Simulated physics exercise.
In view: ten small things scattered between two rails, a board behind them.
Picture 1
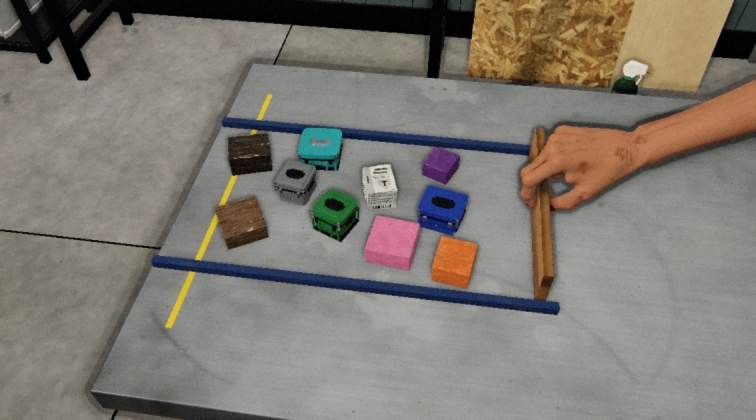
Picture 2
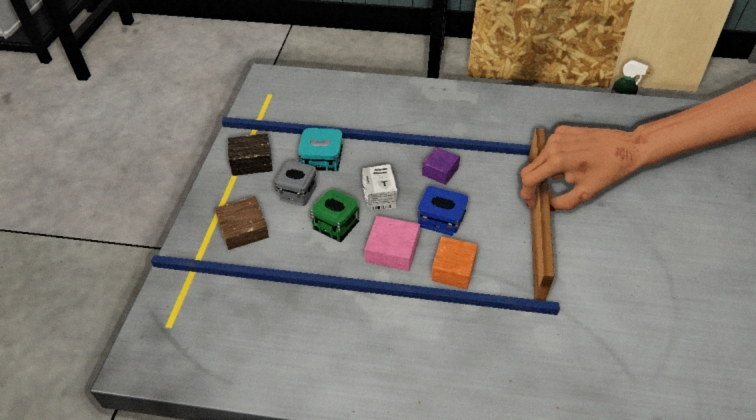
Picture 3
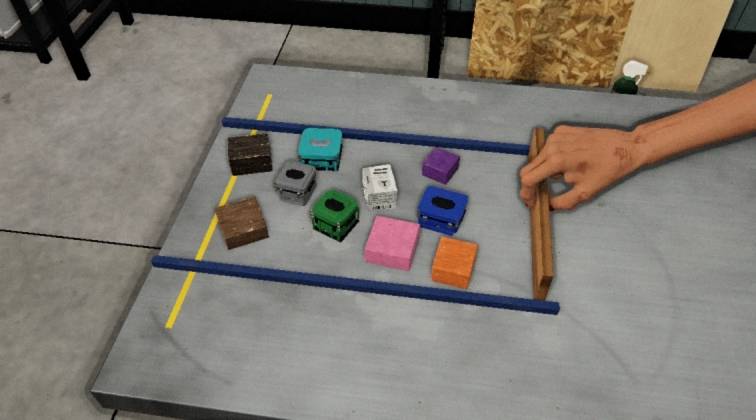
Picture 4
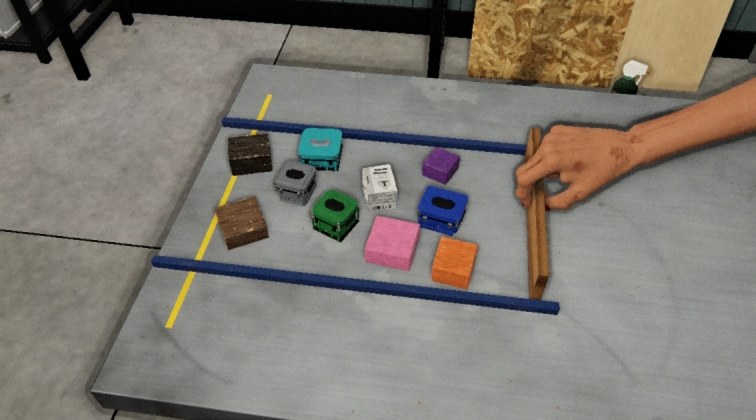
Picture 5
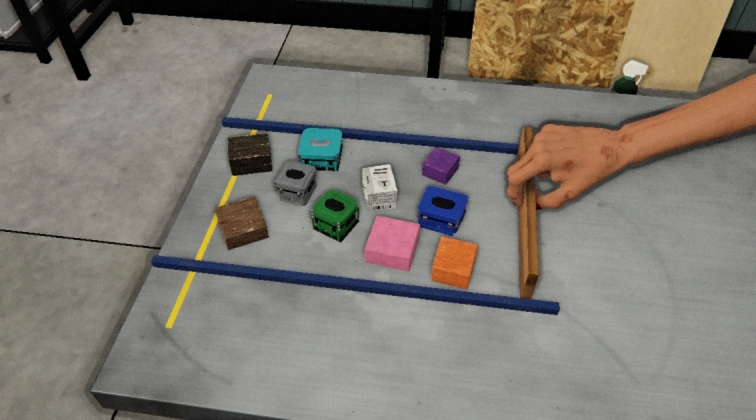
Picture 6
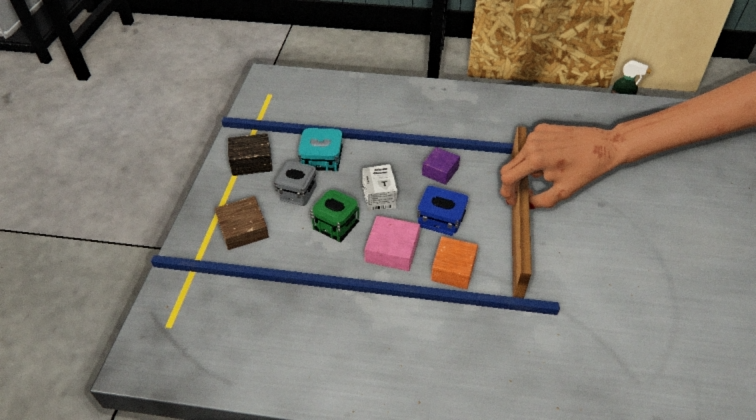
A hand grips an upright wooden board at the right of a grey tabletop, seen from above at an angle in a room with a pale tiled floor. Between two blue rails sit brown, turquoise, grey, green, white, pink, purple, blue and orange blocks and small cases, with yellow tape at the left. The hand holds still, then slides the board slightly left; the objects and the camera stay still.
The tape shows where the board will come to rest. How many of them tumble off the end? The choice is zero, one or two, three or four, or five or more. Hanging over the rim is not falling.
The number that fall off is five or more.
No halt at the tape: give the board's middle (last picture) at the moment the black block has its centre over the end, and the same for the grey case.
Near (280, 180) and (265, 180).
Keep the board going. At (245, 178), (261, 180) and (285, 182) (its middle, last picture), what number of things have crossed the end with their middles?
Place by place, 4, 3 and 0.
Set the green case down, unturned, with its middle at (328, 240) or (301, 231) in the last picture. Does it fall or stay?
Place by place, it drops off; falls.
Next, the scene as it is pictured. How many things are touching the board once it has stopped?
In contact: 3.
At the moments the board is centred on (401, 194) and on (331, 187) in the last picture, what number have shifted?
At the one place 7, at the other 10.
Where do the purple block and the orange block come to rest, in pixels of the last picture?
About (231, 146), and the other about (184, 241).
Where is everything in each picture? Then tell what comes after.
The first frame shows black block (250, 154); brown block (242, 222); grey case (297, 184); board (540, 208); tape (228, 190).
The second frame shows brown block (242, 223); purple block (441, 166).
The third frame shows grey case (297, 184); turquoise case (321, 150).
The fourth frame shows black block (250, 155); green case (336, 215).
The fifth frame shows brown block (242, 223); pink block (393, 243).
The sixth frame shows black block (250, 155); brown block (242, 223); grey case (297, 184); board (520, 206); tape (228, 190).
Early on, none off yet; black block at rest near (250, 155); brown block at rest near (242, 223); grey case travelled a little near (288, 179).
Finally, the number that fall off is five or more; lost, pink block, white box, green case, turquoise case, grey case, brown block and black block.
